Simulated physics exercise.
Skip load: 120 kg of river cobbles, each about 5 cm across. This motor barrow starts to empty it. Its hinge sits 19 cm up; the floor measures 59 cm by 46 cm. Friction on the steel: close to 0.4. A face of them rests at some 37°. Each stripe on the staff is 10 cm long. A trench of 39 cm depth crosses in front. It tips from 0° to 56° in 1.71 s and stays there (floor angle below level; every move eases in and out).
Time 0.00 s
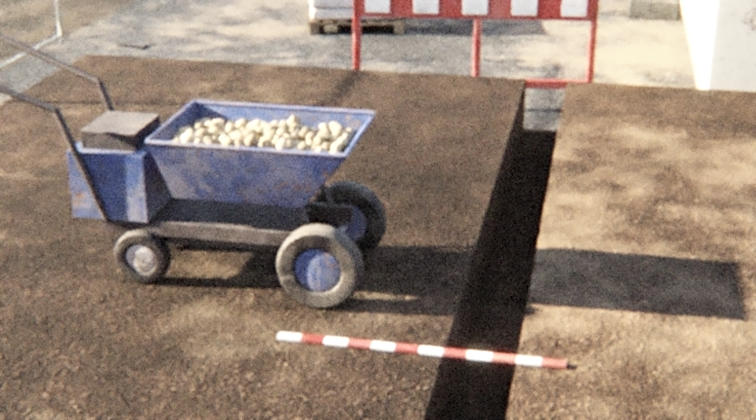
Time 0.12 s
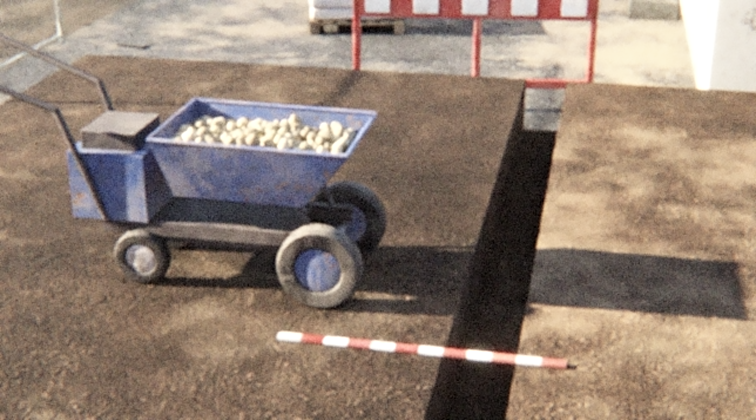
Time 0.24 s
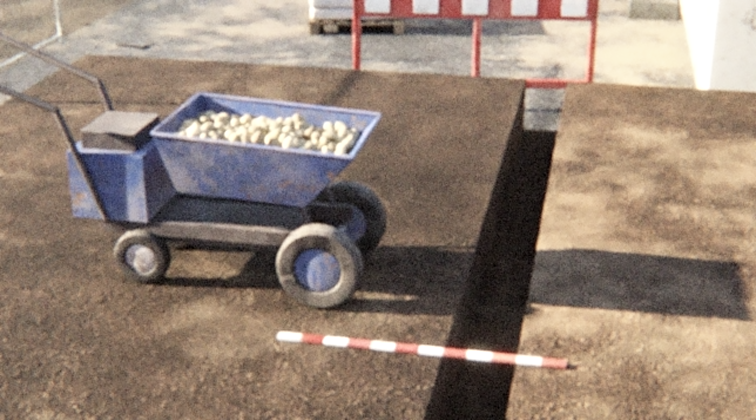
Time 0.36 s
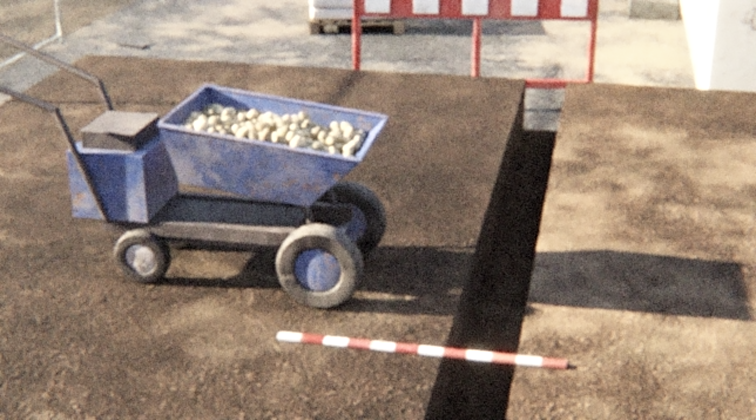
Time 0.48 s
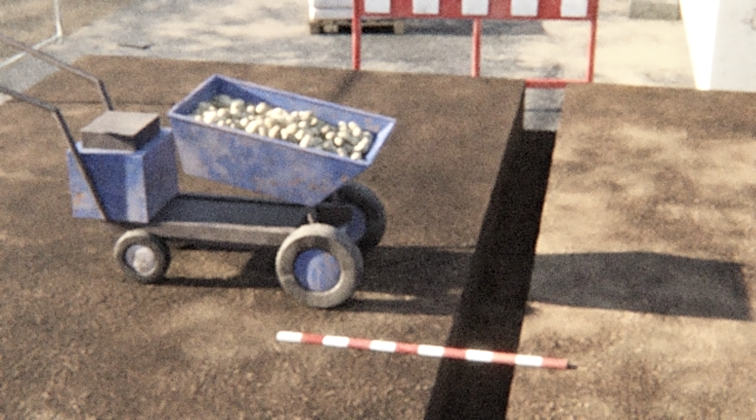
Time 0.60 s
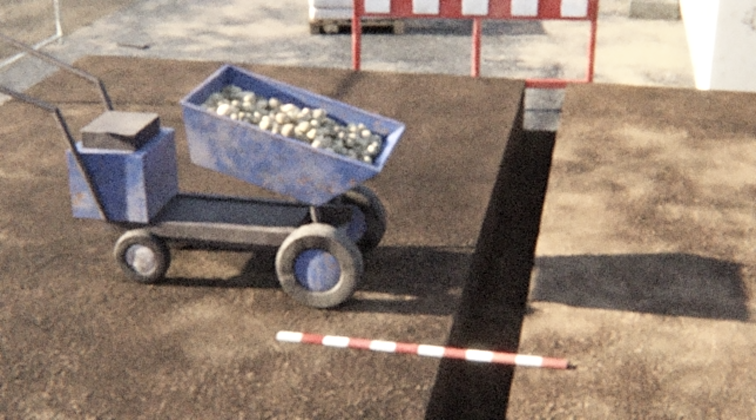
Blue motor barrow standing beside a narrow trench, its skip of pale stones tilting gradually down toward the right.
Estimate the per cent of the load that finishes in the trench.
Roughly 62 percent.
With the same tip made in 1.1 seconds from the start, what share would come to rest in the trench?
That would give about 60 percent.
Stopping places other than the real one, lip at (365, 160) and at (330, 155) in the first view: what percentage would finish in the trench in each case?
Around 55% for the first place and 55% for the second.
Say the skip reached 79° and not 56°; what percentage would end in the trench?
Some 95% would finish there.
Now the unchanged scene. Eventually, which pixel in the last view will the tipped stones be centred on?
Their middle lands near (493, 356).
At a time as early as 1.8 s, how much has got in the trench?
Around 15 per cent of it.
After 1.3 s the floor is at 47°; 100 % in the skip; the foremost stones are at (428, 190).
After 1.8 s the floor is at 56°; 83 % in the skip, 3 % short of the trench, 15 % in the trench; the foremost stones are at (514, 326).
After 2.2 s the floor is at 56°; 58 % in the skip, 4 % short of the trench, 36 % in the trench, 1 % past the trench; the foremost stones are at (575, 294).
After 4.1 s the floor is at 56°; 36 % in the skip, 1 % short of the trench, 62 % in the trench, 1 % past the trench; the foremost stones are at (617, 304).
